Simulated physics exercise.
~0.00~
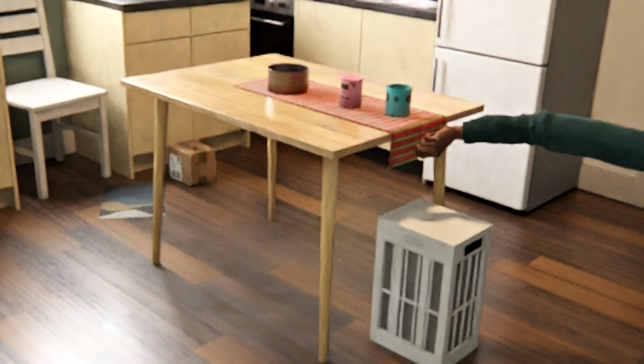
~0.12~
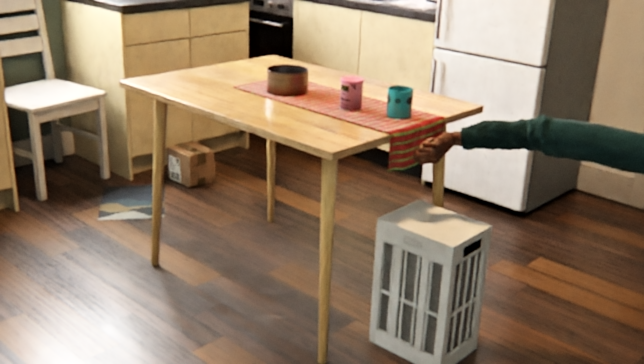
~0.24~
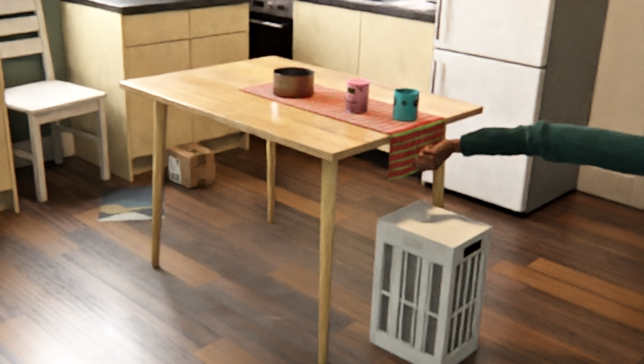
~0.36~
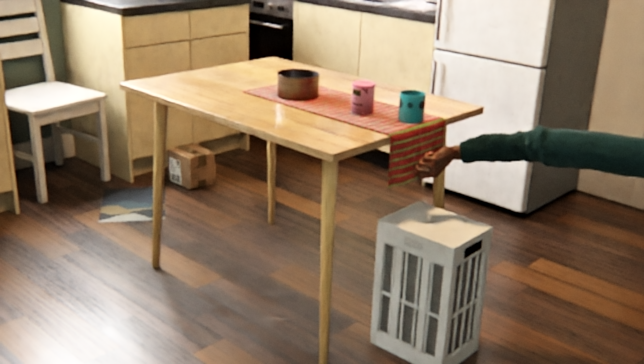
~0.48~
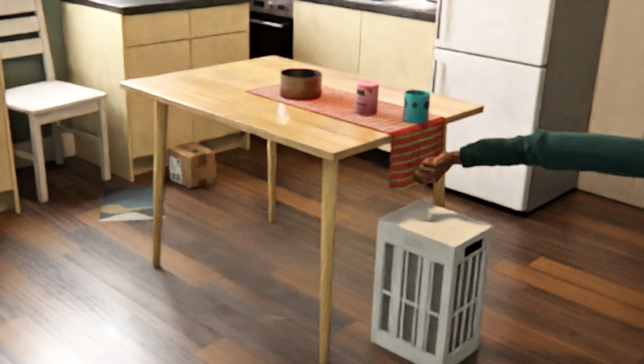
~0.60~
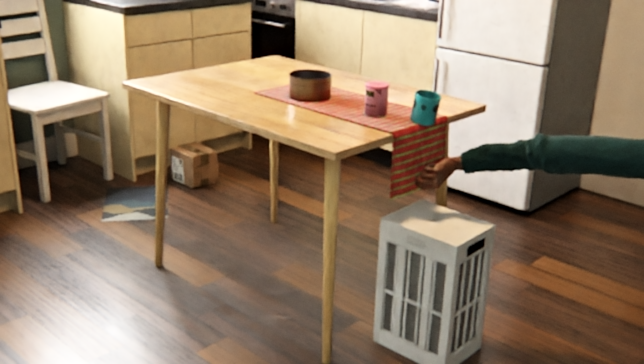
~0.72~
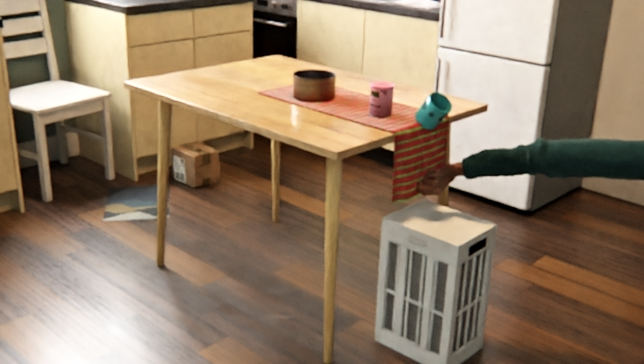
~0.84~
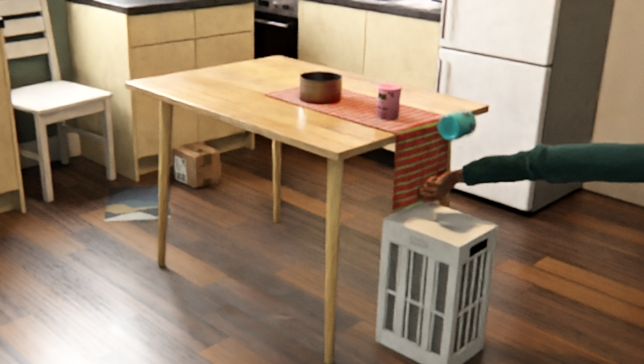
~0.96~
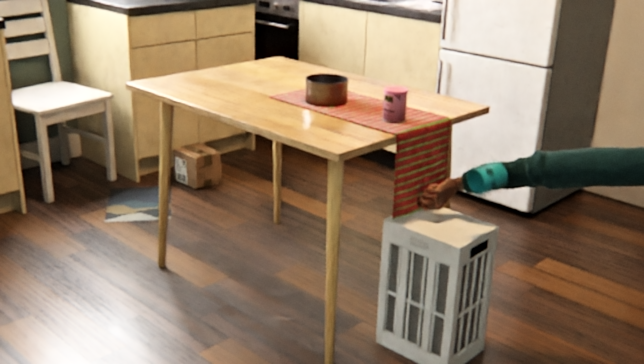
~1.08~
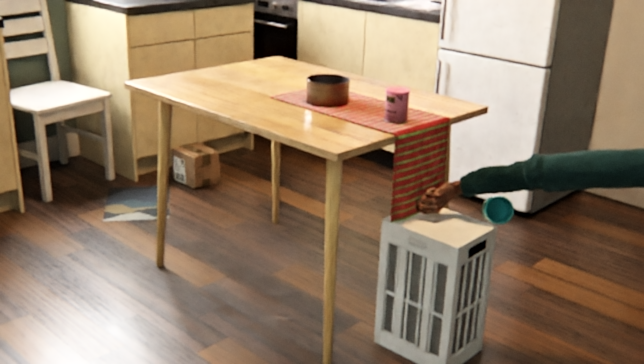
Hand pulling red striped cloth down toward white crate, carrying pot and pink tin along as turquoise mug tips off table edge.
